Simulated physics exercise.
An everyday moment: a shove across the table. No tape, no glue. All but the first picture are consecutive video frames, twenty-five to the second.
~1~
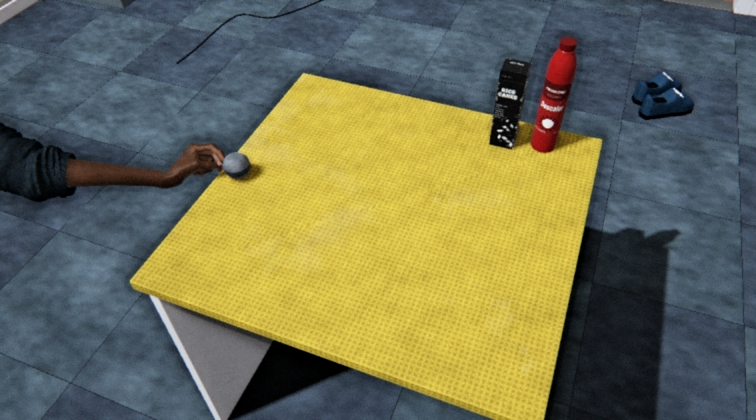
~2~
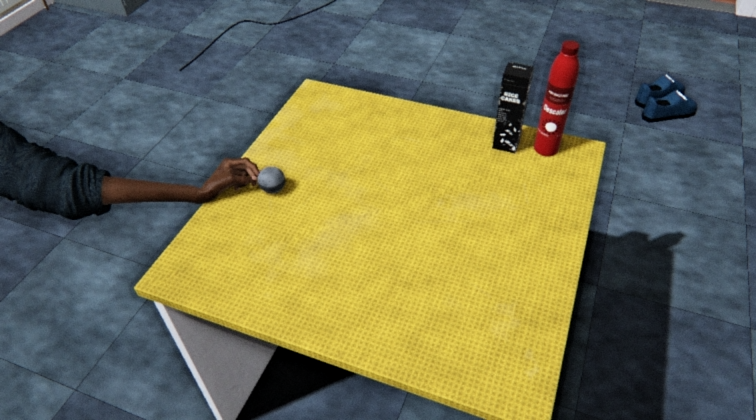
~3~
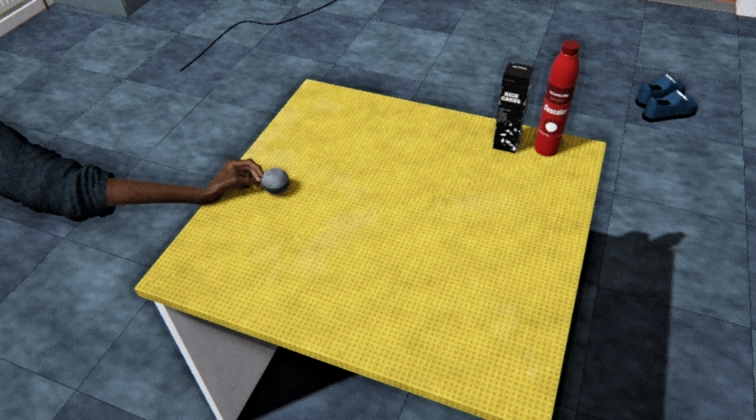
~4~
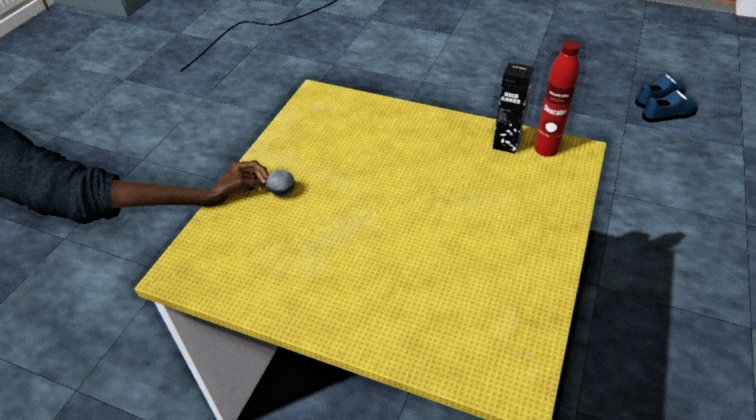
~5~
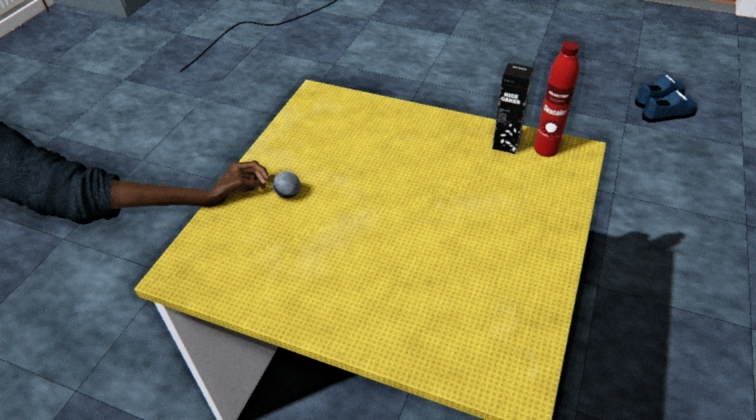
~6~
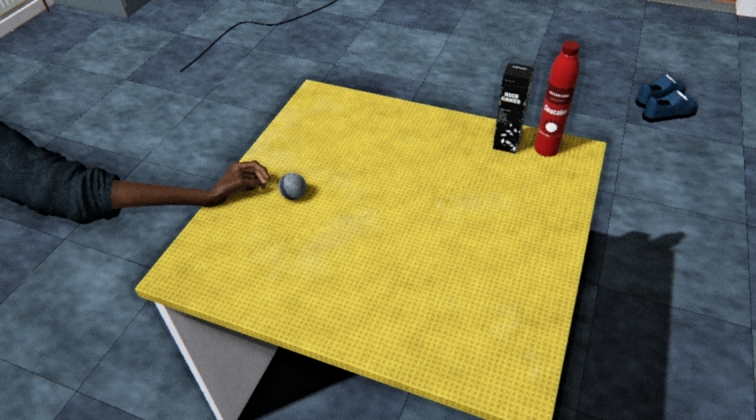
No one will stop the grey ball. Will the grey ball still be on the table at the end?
The grey ball is still on the table.
Then, 0.20 s after the last picture, grey ball rolled about its own width near (316, 193).
Then, 0.30 s after the last picture, grey ball rolled well along near (324, 195).
At rest, moved from the start, grey ball. Seen from the same camera at the end, grey ball near (336, 198).
